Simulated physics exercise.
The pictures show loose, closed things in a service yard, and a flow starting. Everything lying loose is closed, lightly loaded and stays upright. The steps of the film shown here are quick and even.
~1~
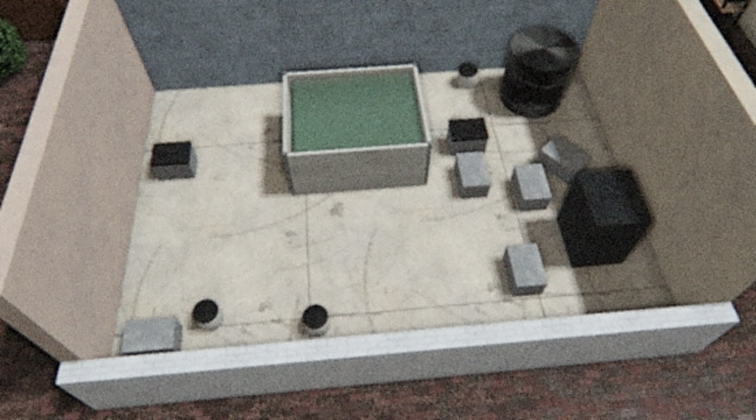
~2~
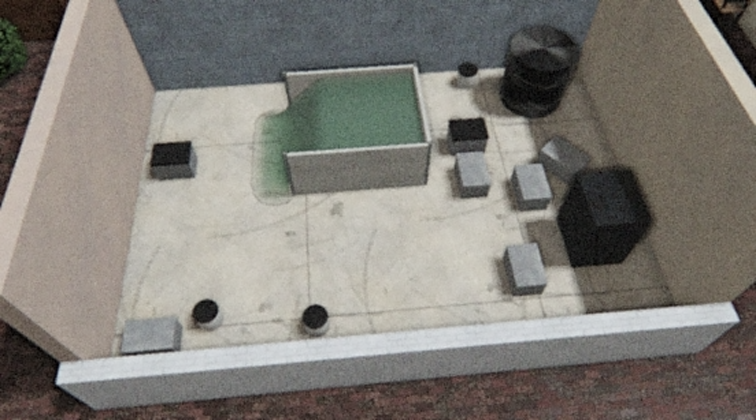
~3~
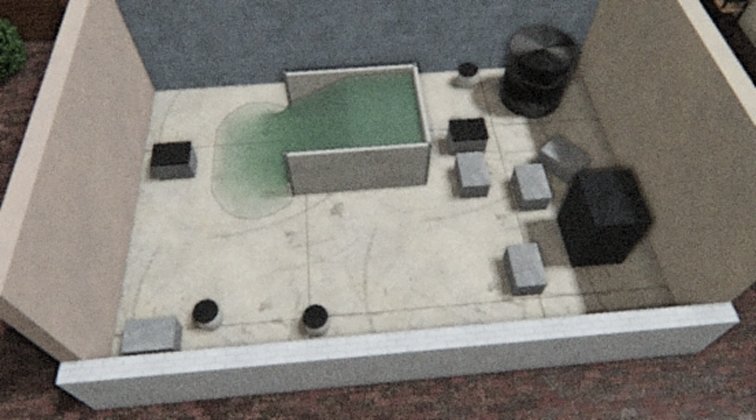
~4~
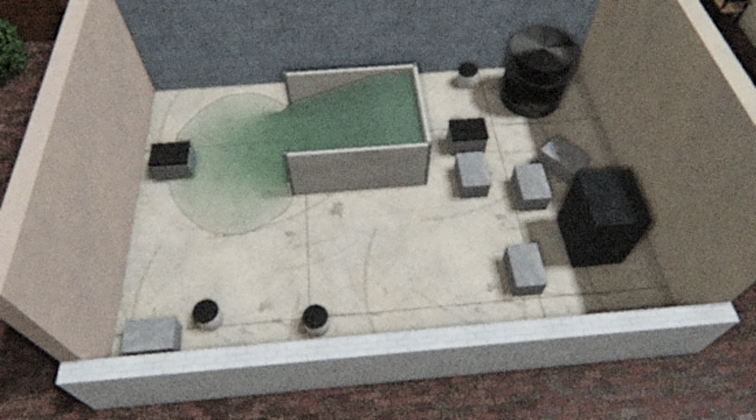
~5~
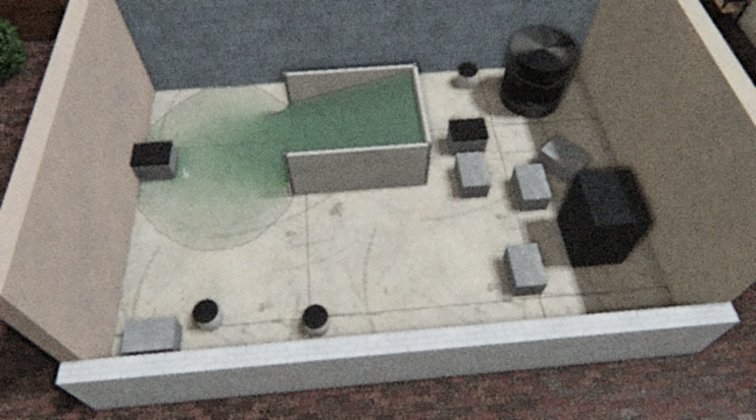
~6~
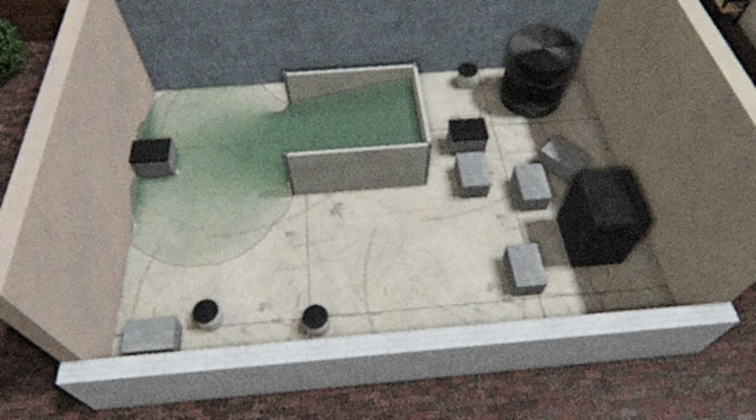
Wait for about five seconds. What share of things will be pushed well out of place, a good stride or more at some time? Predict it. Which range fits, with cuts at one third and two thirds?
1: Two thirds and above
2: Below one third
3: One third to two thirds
3.
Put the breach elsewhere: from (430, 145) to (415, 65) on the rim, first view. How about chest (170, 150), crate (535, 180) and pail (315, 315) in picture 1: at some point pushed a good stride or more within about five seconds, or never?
Order as asked: Not sent that far; sent that far; sent that far.
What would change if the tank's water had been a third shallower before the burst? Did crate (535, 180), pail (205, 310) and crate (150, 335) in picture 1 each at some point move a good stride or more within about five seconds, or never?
Note, listed order: Didn't cover it / covered it / covered it.
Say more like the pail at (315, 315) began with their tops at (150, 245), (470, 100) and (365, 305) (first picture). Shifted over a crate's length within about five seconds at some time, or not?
The first travels far, the second sits tight, the third travels far.
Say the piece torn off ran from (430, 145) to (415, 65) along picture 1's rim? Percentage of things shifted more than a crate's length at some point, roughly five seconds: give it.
Roughly 70 percent.
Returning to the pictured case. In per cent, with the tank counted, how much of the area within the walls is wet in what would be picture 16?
Something close to 35 per cent.
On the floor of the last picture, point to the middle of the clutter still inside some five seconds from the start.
About (463, 191).
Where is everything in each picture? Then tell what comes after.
A chest at (171, 152) rests on the ground; a pail at (205, 311), on the bottom; 0 of 10 have shifted, in the first frame.
A chest at (171, 152), on the bottom; a pail at (205, 311) rests on the ground; 0 of 10 have shifted, in the second frame.
A chest at (171, 152) rests on the ground; a pail at (205, 311), on the bottom; 0 of 10 have shifted, in the third frame.
A chest at (169, 152), on the bottom; a pail at (205, 311), on the bottom; 0 of 10 have shifted, in the fourth frame.
A chest at (151, 153), on the bottom, close to its start; a pail at (205, 311) rests on the ground; 1 of 10 have shifted, in the fifth frame.
A chest at (150, 150) floats, close to its start; a pail at (205, 311) rests on the ground; 1 of 10 have shifted, in the sixth frame.
A moment on, 0 of 10 are well off their spots; 1 afloat.
Next, 1 of 10 are well off their spots; 1 afloat.
Later, 4 of 10 are well off their spots; 1 afloat.
In the end, 6 of 10 are well off their spots, and 6 have been at some point; 4 afloat.
